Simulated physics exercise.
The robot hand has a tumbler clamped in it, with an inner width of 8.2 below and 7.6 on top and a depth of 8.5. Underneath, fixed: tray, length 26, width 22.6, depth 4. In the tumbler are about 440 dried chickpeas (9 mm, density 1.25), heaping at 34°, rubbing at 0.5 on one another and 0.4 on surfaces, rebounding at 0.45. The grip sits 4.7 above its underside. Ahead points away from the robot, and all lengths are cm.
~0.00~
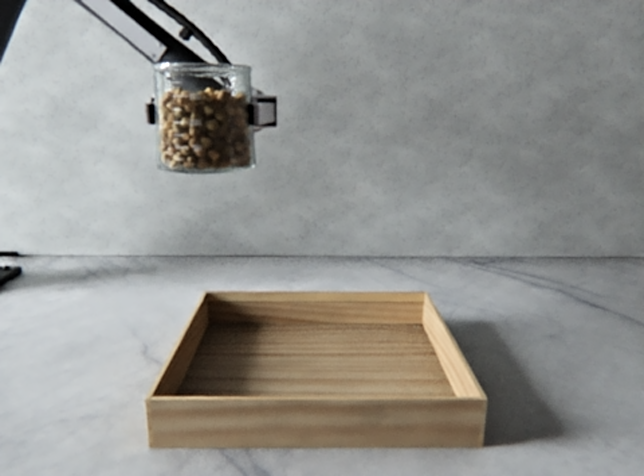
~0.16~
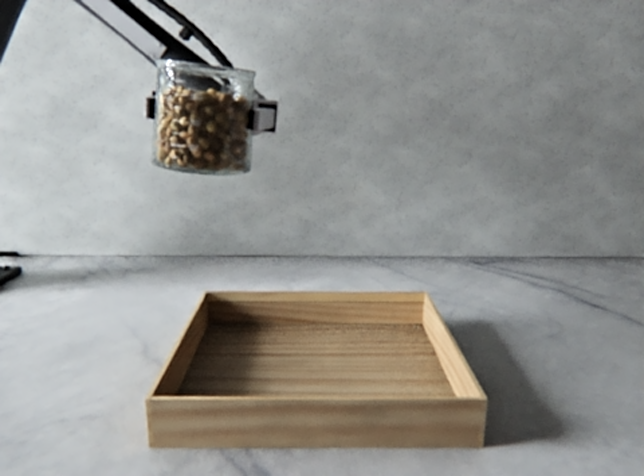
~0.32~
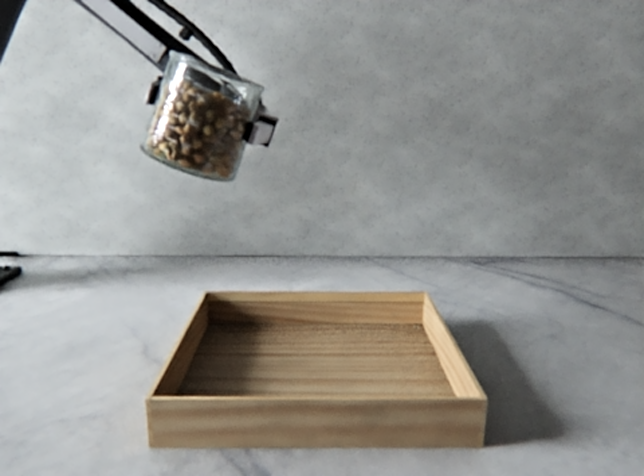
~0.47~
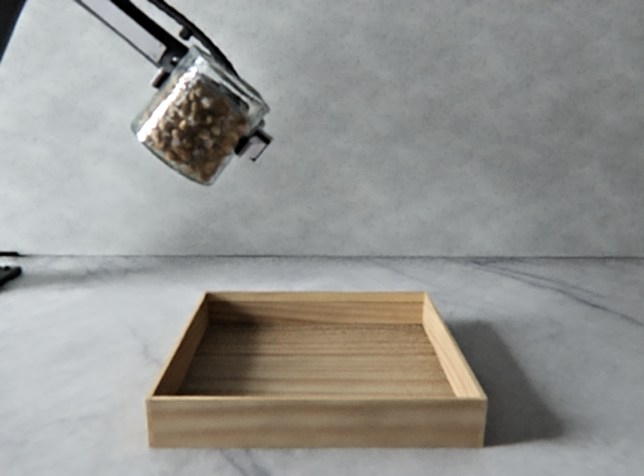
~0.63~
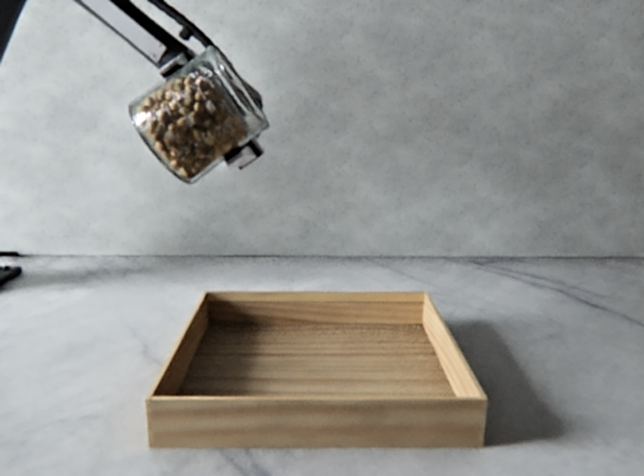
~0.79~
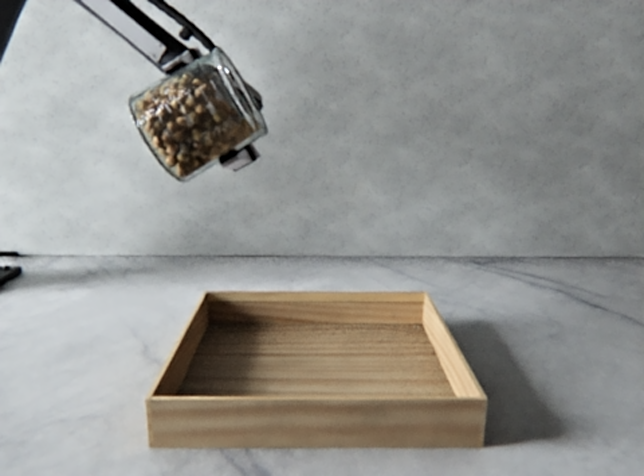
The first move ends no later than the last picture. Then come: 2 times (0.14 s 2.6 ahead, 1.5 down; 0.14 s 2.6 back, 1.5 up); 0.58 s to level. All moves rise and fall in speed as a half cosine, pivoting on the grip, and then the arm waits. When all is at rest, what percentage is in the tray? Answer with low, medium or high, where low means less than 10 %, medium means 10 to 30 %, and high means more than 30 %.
Low.
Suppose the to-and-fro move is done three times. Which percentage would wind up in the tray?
In that case it would be roughly 0 per cent.
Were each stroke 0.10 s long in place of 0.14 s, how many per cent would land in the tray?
In that case about 5 in a hundred.
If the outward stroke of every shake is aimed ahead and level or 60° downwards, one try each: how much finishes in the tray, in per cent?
First try some 5 %, second try some 0 %.
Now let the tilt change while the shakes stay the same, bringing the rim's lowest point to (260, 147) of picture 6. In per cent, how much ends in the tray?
Close to 15 in a hundred.
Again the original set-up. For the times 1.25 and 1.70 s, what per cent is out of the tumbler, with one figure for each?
Taking the two times in order, I'd say 0 and then 0 per cent.
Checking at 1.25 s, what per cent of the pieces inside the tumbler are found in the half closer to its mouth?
35 %.
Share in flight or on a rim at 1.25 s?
Reading at that time: Some 0 per cent.
After 1.25 s, tilted 61° forward, highest piece 27 above the table; 432 in the tumbler, 2 in the tray, 1 in flight or on a rim.
After 1.70 s, tilted 20° forward, highest piece 28 above the table; 428 in the tumbler, 7 in the tray.
After 2.13 s, level, highest piece 29 above the table; 428 in the tumbler, 7 in the tray.
After 3.18 s, level, highest piece 29 above the table; 428 in the tumbler, 7 in the tray.
At rest, 428 in the tumbler, 7 in the tray. That is 2 % in the tray.
